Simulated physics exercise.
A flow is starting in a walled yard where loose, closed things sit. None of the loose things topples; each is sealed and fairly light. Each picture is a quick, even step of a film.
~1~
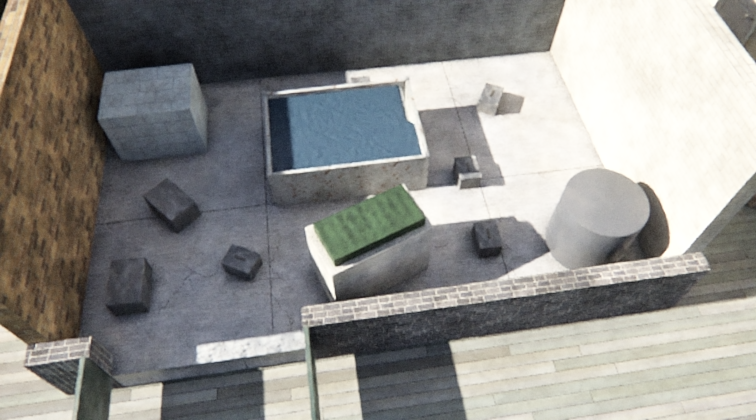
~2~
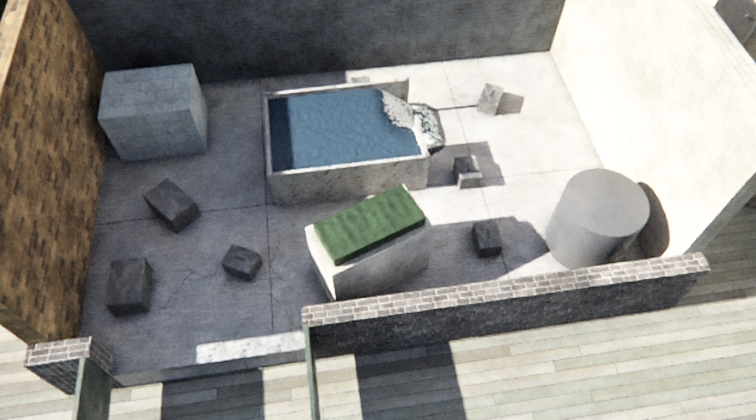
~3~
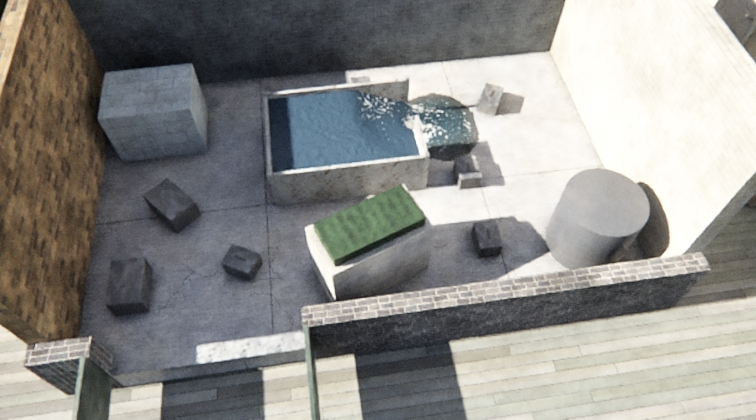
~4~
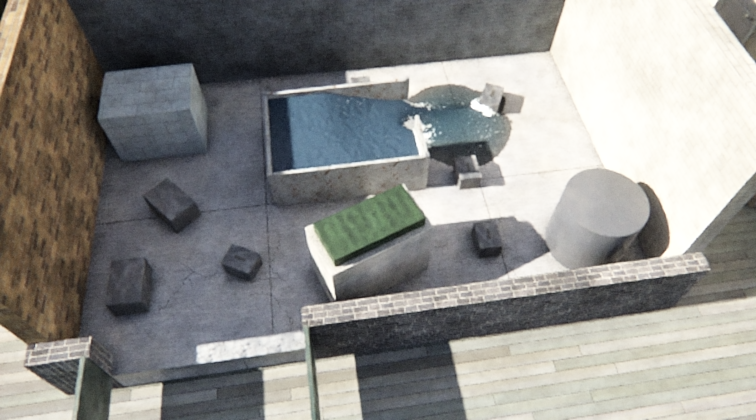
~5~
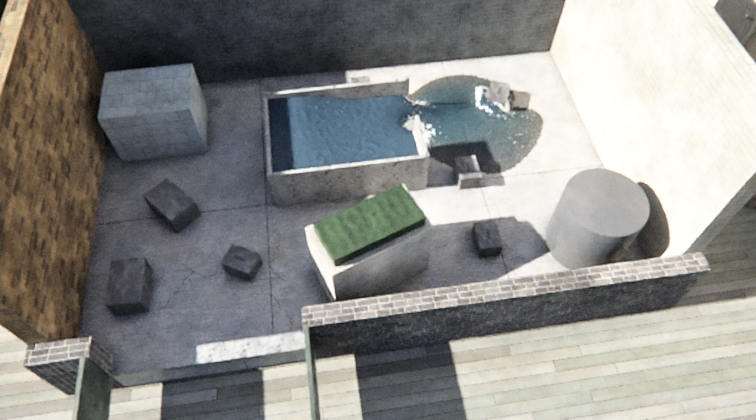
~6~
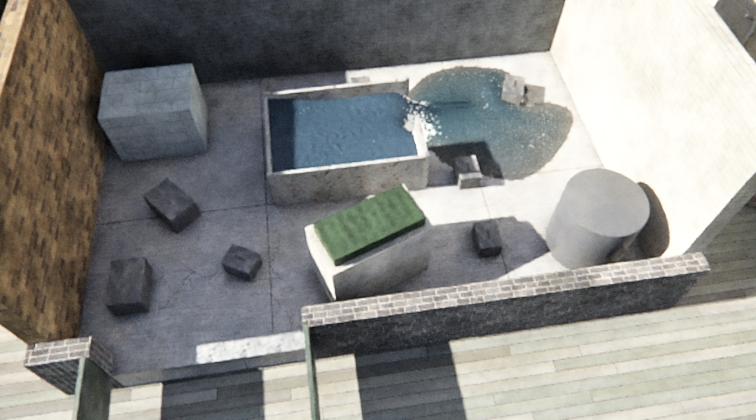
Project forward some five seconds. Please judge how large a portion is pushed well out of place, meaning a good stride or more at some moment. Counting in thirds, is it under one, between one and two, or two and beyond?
Band-wise it's the bottom band, under a third.
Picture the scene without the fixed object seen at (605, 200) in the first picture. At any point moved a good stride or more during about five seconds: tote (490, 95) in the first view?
Outcome: Knocked well away.
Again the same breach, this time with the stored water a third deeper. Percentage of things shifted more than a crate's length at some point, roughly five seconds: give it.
My estimate is around 40 percent.
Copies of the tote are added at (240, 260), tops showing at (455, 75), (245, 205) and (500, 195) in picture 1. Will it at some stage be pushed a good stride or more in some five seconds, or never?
One after the other: That far or more, short of that, shifted that much.
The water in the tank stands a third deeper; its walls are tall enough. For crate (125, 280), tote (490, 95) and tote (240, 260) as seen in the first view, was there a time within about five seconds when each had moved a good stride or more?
The first stopped before it, the second reached the mark, the third stopped before it.
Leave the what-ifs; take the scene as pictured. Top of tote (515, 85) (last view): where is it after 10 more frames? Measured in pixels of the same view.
Look for it near pixel (549, 58).
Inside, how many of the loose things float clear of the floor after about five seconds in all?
I make it 2 of them.
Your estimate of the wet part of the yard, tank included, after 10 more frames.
I'd put it near 35 percent.
A moment on, 1 of 7 are well off their spots; 0 afloat.
Next, 1 of 7 are well off their spots; 1 afloat.
Later, 1 of 7 are well off their spots; 1 afloat.
In the end, 2 of 7 are well off their spots, and 2 have been at some point; 2 afloat.
